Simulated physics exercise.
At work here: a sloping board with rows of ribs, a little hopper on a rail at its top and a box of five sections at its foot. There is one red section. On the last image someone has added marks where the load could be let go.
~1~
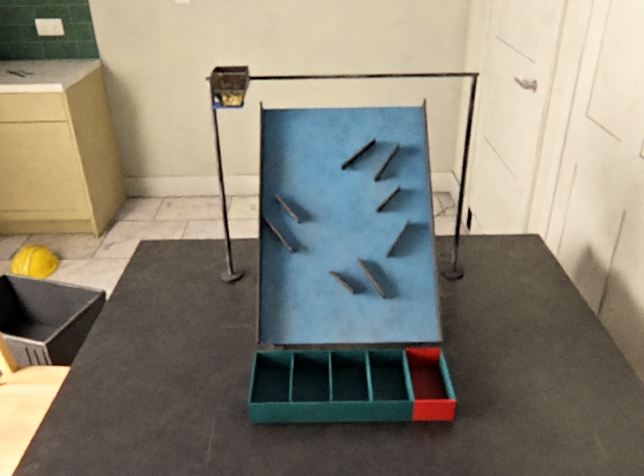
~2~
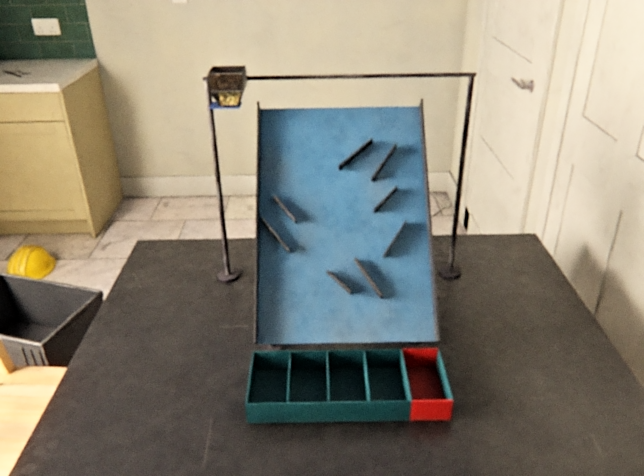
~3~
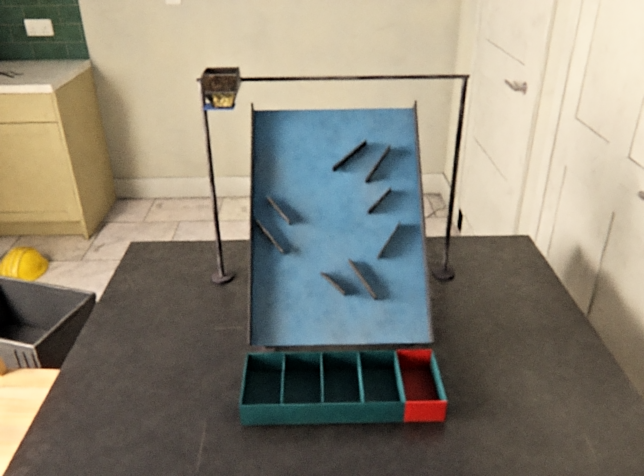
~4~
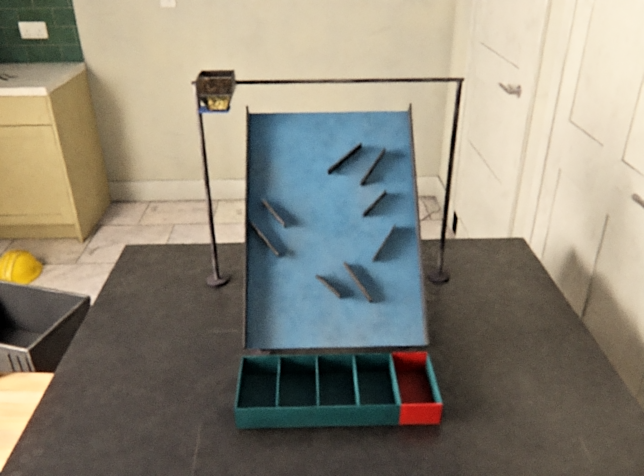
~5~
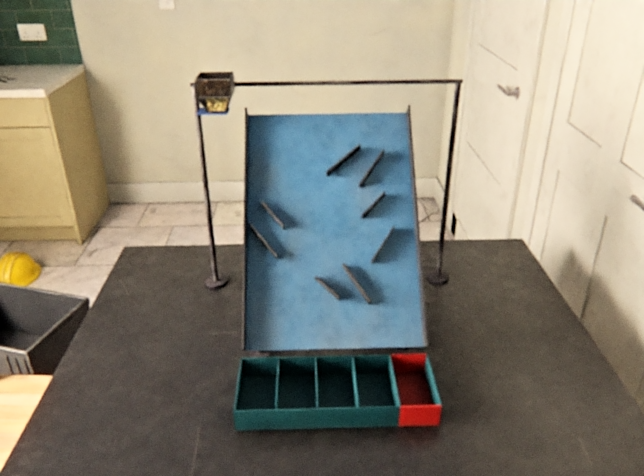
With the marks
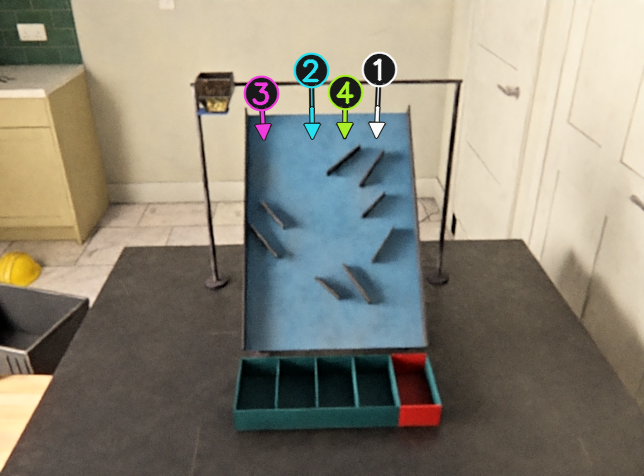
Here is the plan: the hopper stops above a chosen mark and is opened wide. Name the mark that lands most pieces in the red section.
The answer is mark 1.
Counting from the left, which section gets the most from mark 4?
The second from the left.
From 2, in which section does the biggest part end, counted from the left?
The second.
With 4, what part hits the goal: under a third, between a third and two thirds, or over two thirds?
It is under a third.
On the marked copy, mark 1 meets the board at (376, 132); mark 2 meets the board at (312, 133); mark 3 meets the board at (263, 134); mark 4 meets the board at (344, 132).
With 1, about a third in the red section, about two thirds in other sections, a stray few outside the box.
With 2, a small part in the red section, most in other sections, a small part outside the box.
With 3, a small part in the red section, most in other sections, a stray few held on the board, a small part outside the box.
With 4, a stray few in the red section, most in other sections, a small part outside the box.
